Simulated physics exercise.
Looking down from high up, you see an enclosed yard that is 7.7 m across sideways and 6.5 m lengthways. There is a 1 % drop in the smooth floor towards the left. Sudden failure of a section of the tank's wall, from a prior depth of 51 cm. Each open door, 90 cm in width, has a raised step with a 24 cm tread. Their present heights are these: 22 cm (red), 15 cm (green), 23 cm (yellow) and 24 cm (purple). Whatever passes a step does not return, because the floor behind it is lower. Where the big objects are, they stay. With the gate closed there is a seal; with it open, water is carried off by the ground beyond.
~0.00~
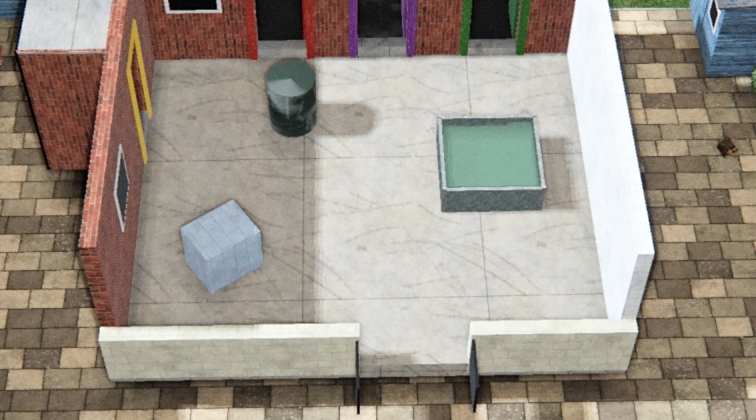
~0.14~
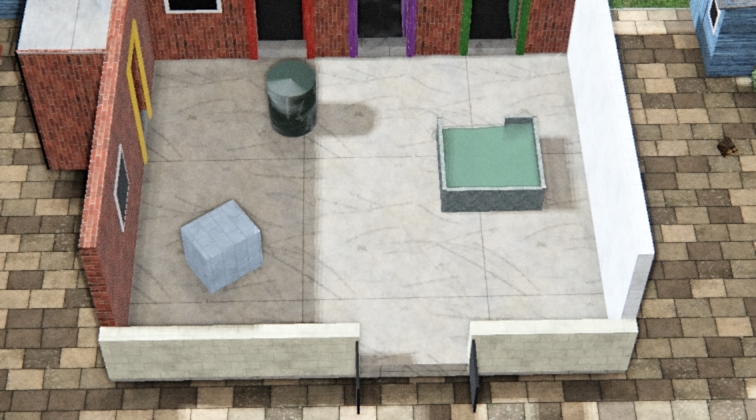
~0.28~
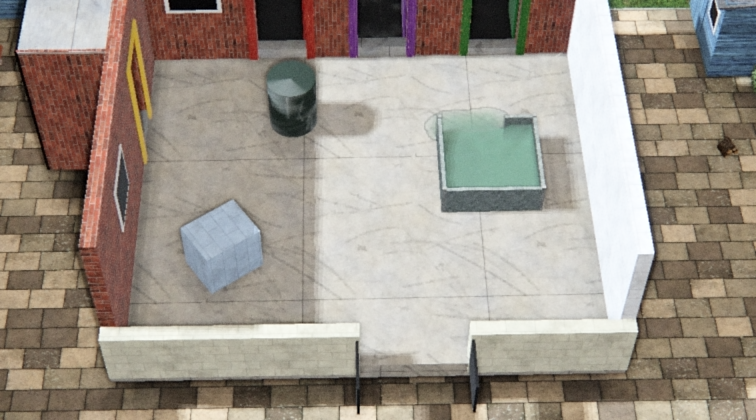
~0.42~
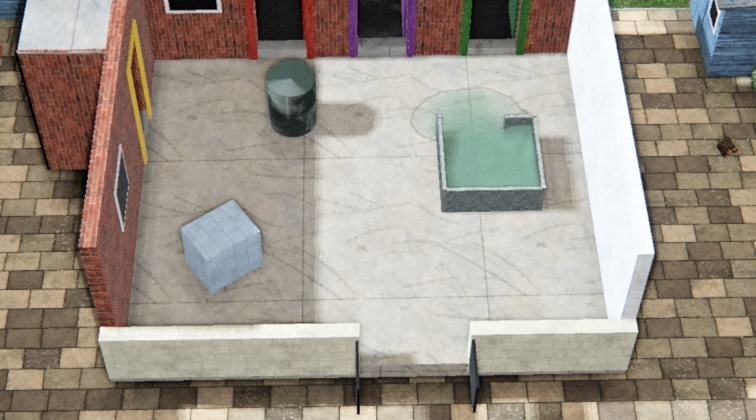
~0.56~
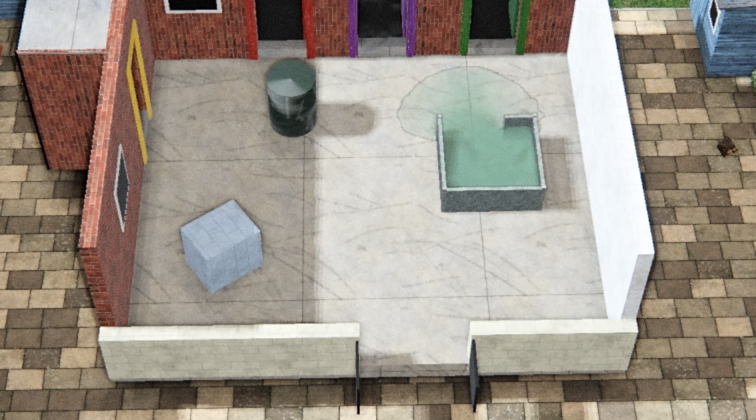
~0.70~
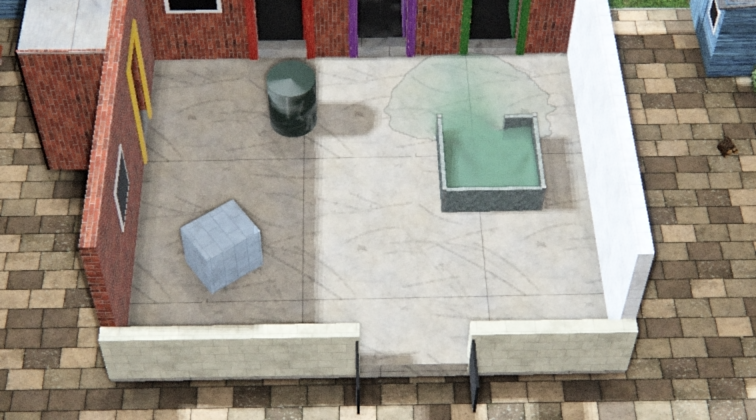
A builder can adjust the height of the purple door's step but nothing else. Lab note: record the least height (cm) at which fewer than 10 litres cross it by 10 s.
Least height: 13.5 cm.
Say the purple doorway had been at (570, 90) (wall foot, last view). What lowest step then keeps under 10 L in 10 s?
Roughly 9.0 cm, give or take.
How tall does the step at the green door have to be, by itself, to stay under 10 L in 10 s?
Green: 21 cm.
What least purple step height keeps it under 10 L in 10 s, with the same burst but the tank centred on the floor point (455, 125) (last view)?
In that case about 23 cm.
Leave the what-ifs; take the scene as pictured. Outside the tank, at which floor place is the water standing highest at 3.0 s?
Near (560, 53).
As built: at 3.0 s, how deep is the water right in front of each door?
Red door 6 cm, green door 15 cm, yellow door 0 cm, purple door 12 cm.
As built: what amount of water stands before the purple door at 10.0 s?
It works out to about 4.0 centimetres deep.
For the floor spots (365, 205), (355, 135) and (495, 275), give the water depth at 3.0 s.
Taking the spots in order: About 0, 0 and 0 centimetres.
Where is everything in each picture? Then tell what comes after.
Still water, 51 cm deep, in the tank at (490, 155); the purple door at (382, 17) is dry, in the first frame.
Water pours out on the far side and has run 0.3 m, to a hidden place; about 8 cm deep outside, 51 cm at the back, in the second frame.
Water pours out on the far side and has run 0.7 m, to (473, 112); about 9 cm deep outside, 51 cm at the back, in the third frame.
The gap is on the far side, the front 1.2 m out at (465, 92); the back of the tank holds 50 cm, in the fourth frame.
Water pours out on the far side and has run 1.7 m, to (456, 71); about 5 cm deep outside, 44 cm at the back, in the fifth frame.
The front is at (442, 55), 2.1 m from the gap on the far side; 4.0 m2 of floor is wet, 44 cm left at the back; the purple door at (382, 17), 2.6 m from the gap, is still 0.8 m from the nearest water, in the sixth frame.
After 1.4 s water covers 15 % of the floor, deepest (26 cm) near (474, 54); 15 cm at the purple door, 0 litres in over its 24 cm step.
After 3.0 s water covers 25 % of the floor, deepest (20 cm) near (560, 53); 12 cm at the purple door, 0 litres in over its 24 cm step.
After 10.0 s water covers 65 % of the floor, deepest (8 cm) near (125, 357); 4 cm at the purple door, 0 litres in over its 24 cm step.
At the purple door as built, the water arrived by 1.2 s and peaked near 19 cm at 1.8 s.
With a step of 12.5 cm, 14 litres would have come in within the 10 s; with 16.5 cm, 3 litres. So under 10 litres takes about 13.5 cm.
